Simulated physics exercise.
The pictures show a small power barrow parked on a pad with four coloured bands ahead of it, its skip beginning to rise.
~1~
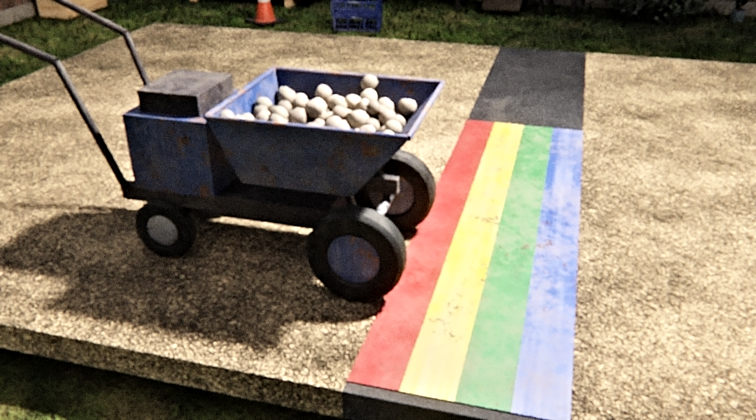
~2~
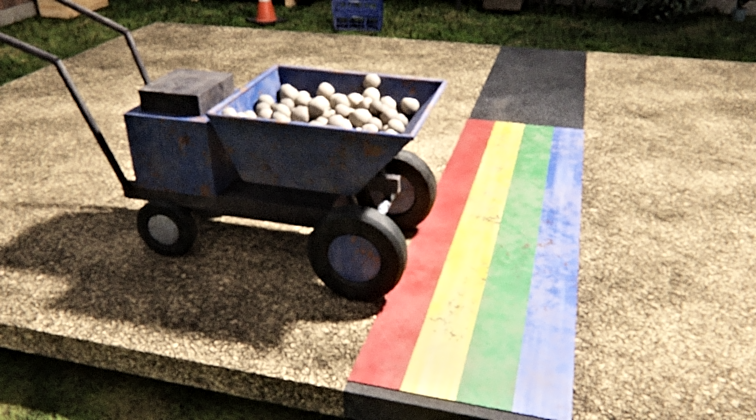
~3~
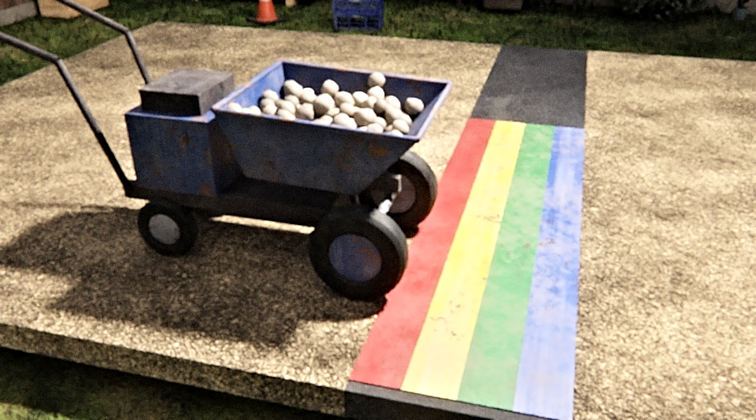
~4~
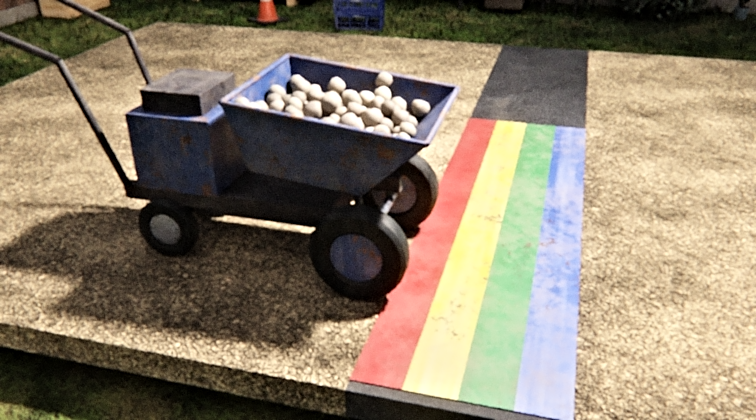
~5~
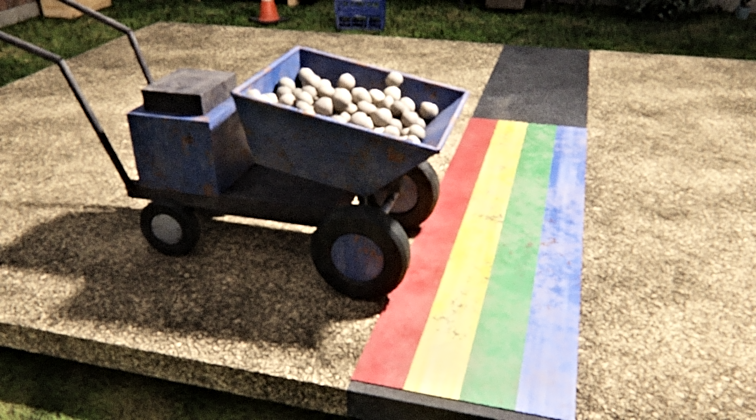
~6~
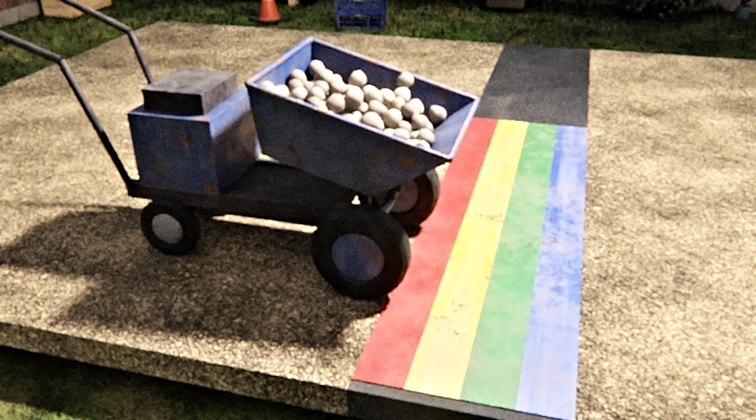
The blue skip of a small barrow, loaded with pale, rounded stones, sat level at first, then tilted steadily toward the red, yellow, green and blue bands on the right while its wheels stayed put.
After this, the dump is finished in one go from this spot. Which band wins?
The heap favours the blue strip.
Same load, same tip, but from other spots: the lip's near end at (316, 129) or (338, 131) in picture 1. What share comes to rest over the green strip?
About 20 and 20 per cent.
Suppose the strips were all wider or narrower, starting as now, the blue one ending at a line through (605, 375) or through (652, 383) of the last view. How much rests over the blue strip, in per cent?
The first gives 30 %, the second 30 %.
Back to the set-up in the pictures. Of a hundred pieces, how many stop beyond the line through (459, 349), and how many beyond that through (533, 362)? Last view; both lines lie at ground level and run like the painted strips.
First some 80, then 60 per cent.
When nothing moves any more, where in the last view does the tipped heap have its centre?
At about (565, 276).
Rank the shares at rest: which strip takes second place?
Next in line is the strip in green.
Soon after the last picture, skip tipped steeply; all in the skip.
A little later, skip tipped right over; most in the skip; a small part over the green strip; a small part over the blue strip; a stray few falling; a stray few off the paint.
Later still, skip tipped right over; about a quarter in the skip; a stray few over the yellow strip; about a quarter over the green strip; about a third over the blue strip; about a quarter off the paint.
At rest, skip tipped right over; about a quarter in the skip; none over the red strip; a stray few over the yellow strip; about a quarter over the green strip; about a third over the blue strip; about a quarter off the paint.
